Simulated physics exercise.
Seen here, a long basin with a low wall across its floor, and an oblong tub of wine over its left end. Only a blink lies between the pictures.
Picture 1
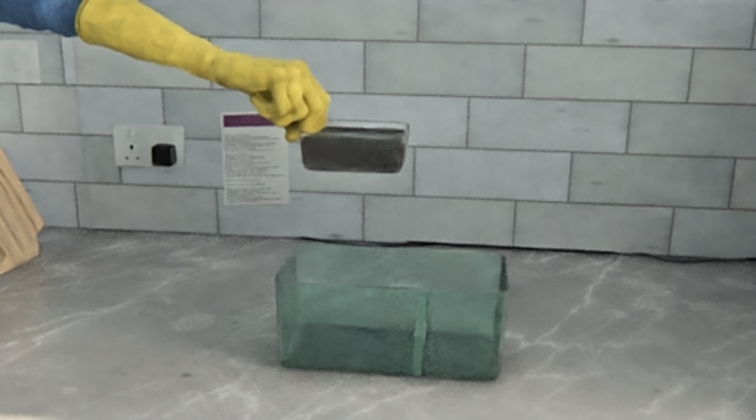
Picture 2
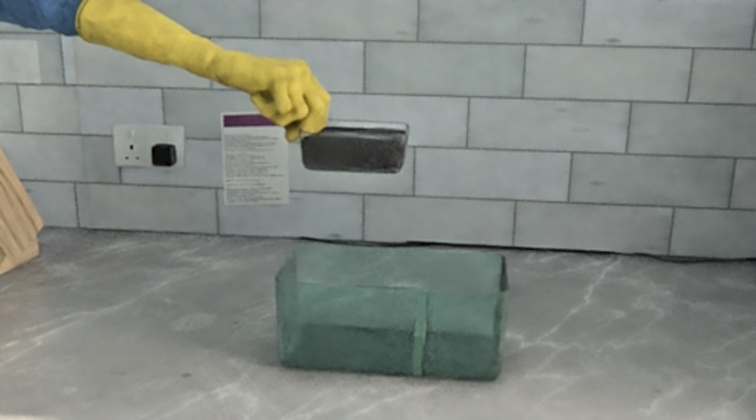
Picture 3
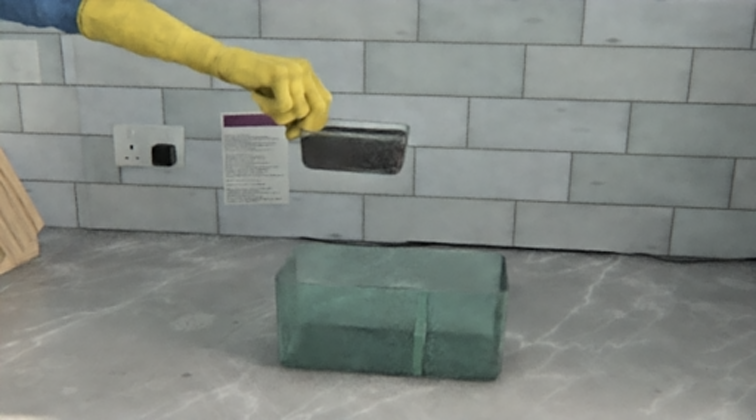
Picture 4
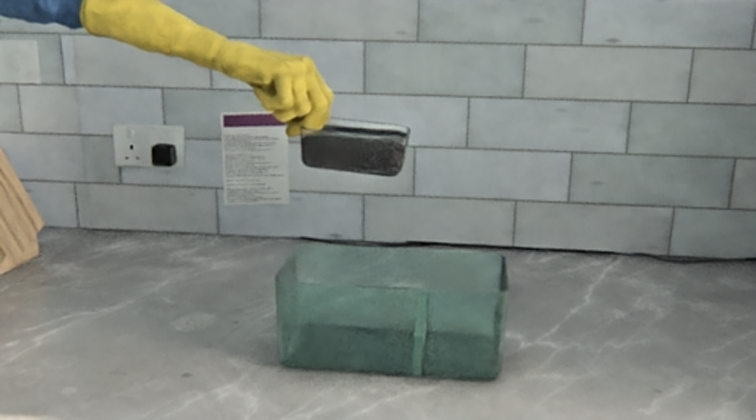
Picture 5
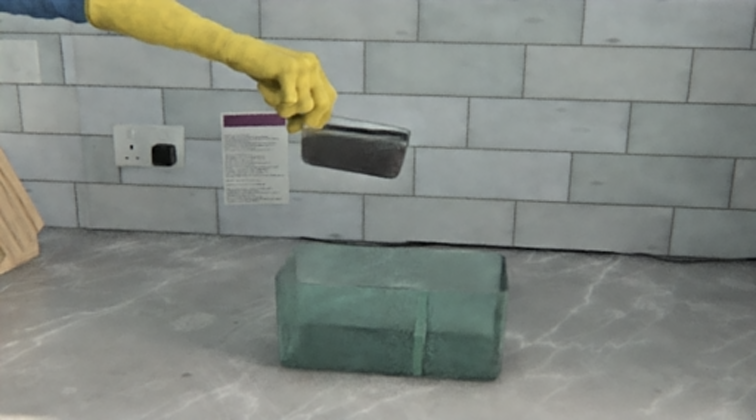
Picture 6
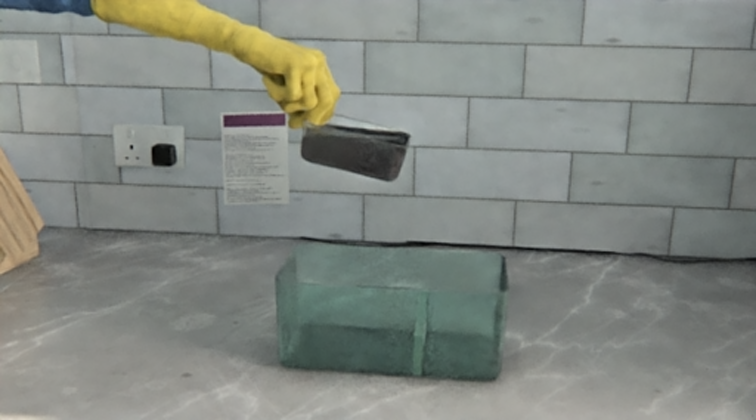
A yellow-gloved hand held a small oblong tub of dark liquid above a long, greenish see-through basin on a grey marbled counter, then slowly tilted it slightly, its right end dipping a little.
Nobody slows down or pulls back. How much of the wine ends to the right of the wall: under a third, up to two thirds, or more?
The share right of the wall is more than two thirds.
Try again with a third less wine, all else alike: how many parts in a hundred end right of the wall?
It comes to 70 per cent or so.
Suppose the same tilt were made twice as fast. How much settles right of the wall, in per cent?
Roughly 75 in a hundred.
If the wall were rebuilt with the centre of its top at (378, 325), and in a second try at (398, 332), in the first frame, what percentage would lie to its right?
In turn 95 and 85 in a hundred.
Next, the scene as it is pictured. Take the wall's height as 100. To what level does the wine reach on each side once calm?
The left part 10 per cent, the right part 40.
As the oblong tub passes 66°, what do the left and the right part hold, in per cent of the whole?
Near 0 on the left, 20 on the right.
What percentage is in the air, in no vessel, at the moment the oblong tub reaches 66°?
Some 50 per cent.
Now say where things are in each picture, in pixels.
In the first picture, tilt 0°; pouring edge (407, 131); surface from (308, 131) to (405, 134); the long basin's rim runs from (285, 263) to (506, 274); the wall's top is at (421, 315).
In the second picture, tilt 1°; pouring edge (407, 131); surface from (308, 131) to (405, 135).
In the third picture, tilt 2°; pouring edge (407, 133); surface from (308, 131) to (406, 136).
In the fourth picture, tilt 5°; pouring edge (408, 135); surface from (309, 130) to (406, 136).
In the fifth picture, tilt 8°; pouring edge (409, 138); surface from (309, 130) to (407, 137).
In the sixth picture, tilt 12°; pouring edge (409, 142); surface from (309, 130) to (409, 138).
A moment on, the oblong tub is tipped part way and 28 per cent is still to pour, 1 is left of the wall and 22 right of it.
Next, the oblong tub is tipped on its side and 5 per cent is still to pour, 8 is left of the wall and 81 right of it.
Then the oblong tub is tipped on its side and 0 per cent is still to pour, 17 is left of the wall and 80 right of it.
Later the oblong tub is tipped on its side and 0 per cent is still to pour, 18 is left of the wall and 81 right of it.
At rest 18 per cent lies left of the wall, 81 right of it and 1 outside.
